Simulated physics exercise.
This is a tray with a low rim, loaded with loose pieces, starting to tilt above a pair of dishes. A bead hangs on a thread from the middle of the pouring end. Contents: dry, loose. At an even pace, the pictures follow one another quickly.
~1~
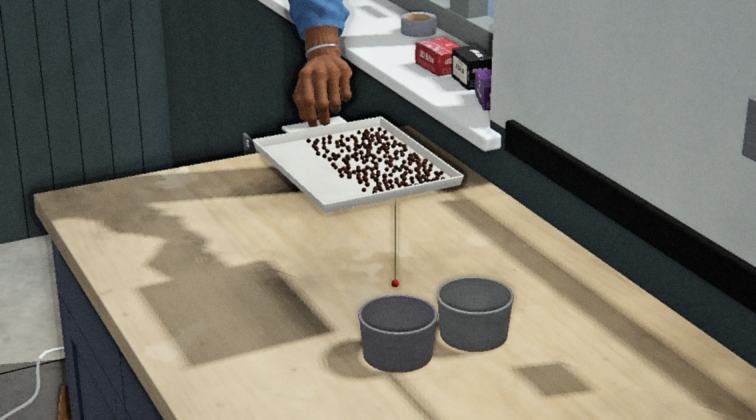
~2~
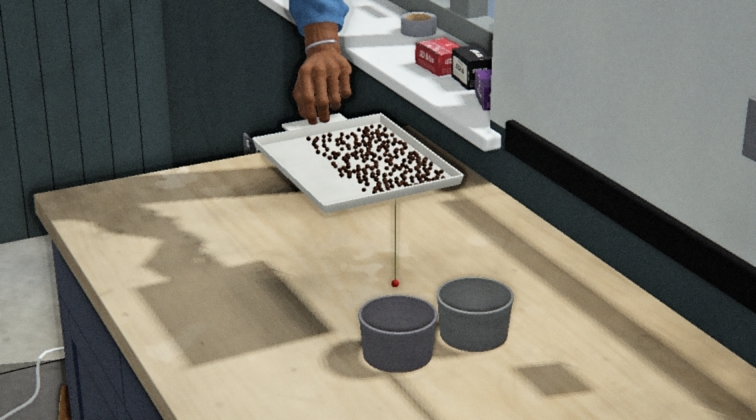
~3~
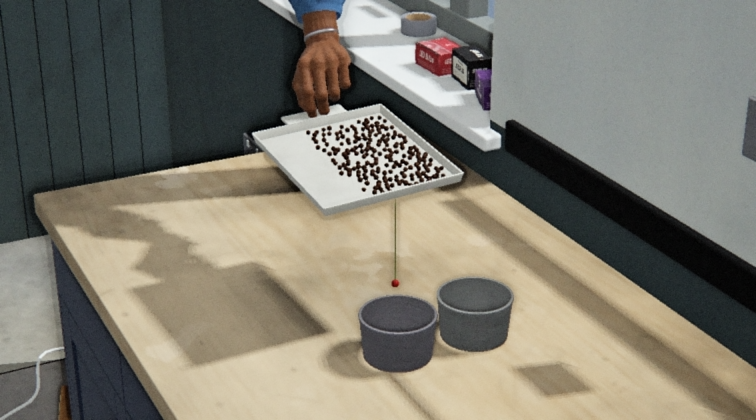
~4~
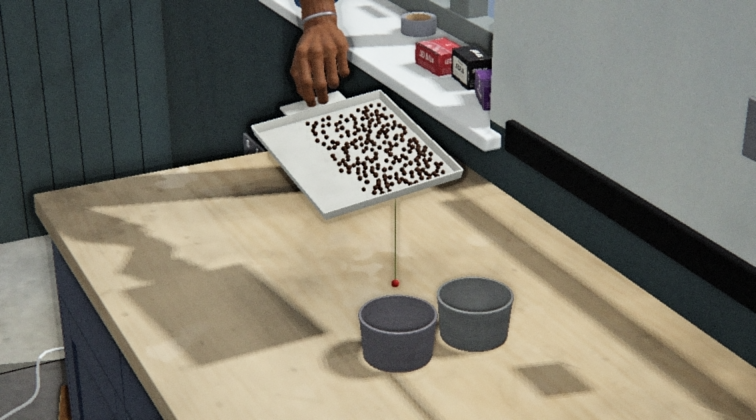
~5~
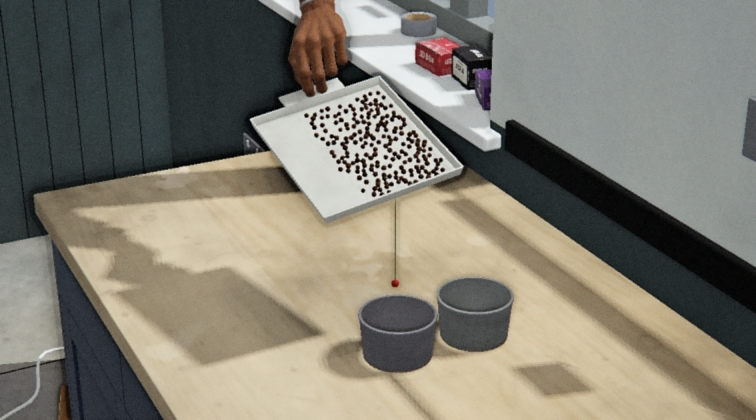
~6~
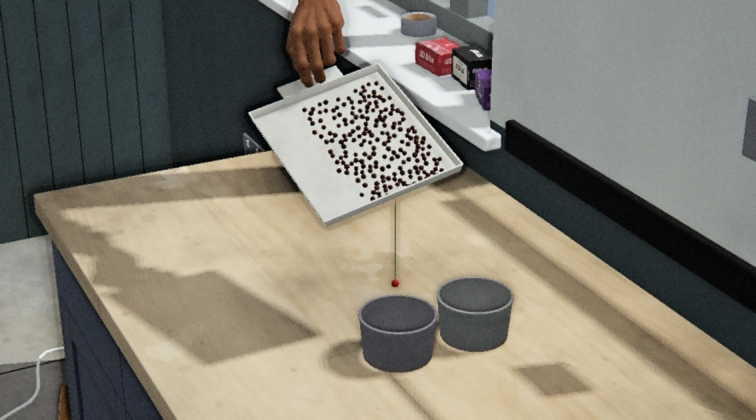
A hand tilted a white tray of small, dark berries above two gray dishes on a wooden counter, raising the back edge while the front left corner dipped and the berries began to shift.
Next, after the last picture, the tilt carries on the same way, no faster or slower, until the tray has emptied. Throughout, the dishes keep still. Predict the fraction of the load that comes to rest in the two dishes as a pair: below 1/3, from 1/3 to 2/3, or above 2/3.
The dishes end up with below a third of the load.
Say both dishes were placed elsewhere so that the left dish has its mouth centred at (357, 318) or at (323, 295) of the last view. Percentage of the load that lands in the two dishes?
It works out to 40 percent and then 50 percent.
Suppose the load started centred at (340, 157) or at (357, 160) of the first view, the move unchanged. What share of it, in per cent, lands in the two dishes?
The first start yields 0 per cent, the second 0 per cent.
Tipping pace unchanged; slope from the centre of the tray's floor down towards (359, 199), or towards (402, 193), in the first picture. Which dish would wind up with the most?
So, first the one on the left side, and second the one on the right side.
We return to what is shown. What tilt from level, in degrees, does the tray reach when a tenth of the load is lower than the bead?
Roughly 65°.
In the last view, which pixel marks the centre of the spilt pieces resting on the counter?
The centre sits near (322, 361).
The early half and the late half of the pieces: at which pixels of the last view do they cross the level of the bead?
Close to (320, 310), then close to (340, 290).
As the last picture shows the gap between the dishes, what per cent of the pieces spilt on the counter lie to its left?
Left portion: Around 100 %.
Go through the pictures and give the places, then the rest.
In the first picture, corners of the pouring end near (326, 203) and (460, 175), level; middle of the load near (380, 160), allspice berries; left dish near (416, 348); right dish near (494, 327); bead on its thread near (395, 284).
In the second picture, corners of the pouring end near (325, 204) and (460, 175), level; middle of the load near (380, 158).
In the third picture, corners of the pouring end near (325, 207) and (460, 172), tipped barely, lowest at the left corner; middle of the load near (380, 154).
In the fourth picture, corners of the pouring end near (325, 211) and (460, 169), tipped a little, lowest at the left corner; middle of the load near (379, 148).
In the fifth picture, corners of the pouring end near (326, 215) and (460, 166), tipped clearly, lowest at the left corner; middle of the load near (379, 142).
In the sixth picture, corners of the pouring end near (326, 219) and (460, 164), tipped clearly, lowest at the left corner; middle of the load near (377, 140), the whole lot on the move; left dish near (416, 348); right dish near (494, 327).
Shortly afterwards, tray tipped steeply; near half on the tray; near a quarter outside both; near a quarter in the air.
Next, tray tipped past a quarter turn; only a few on the tray; only a few in the left dish; the bulk outside both; a little in the air.
Some moments later, tray tipped past a quarter turn; only a few in the left dish; all but a few outside both.
In the end, tray tipped past a quarter turn; only a few in the left dish; none at all in the right dish; all but a few outside both.
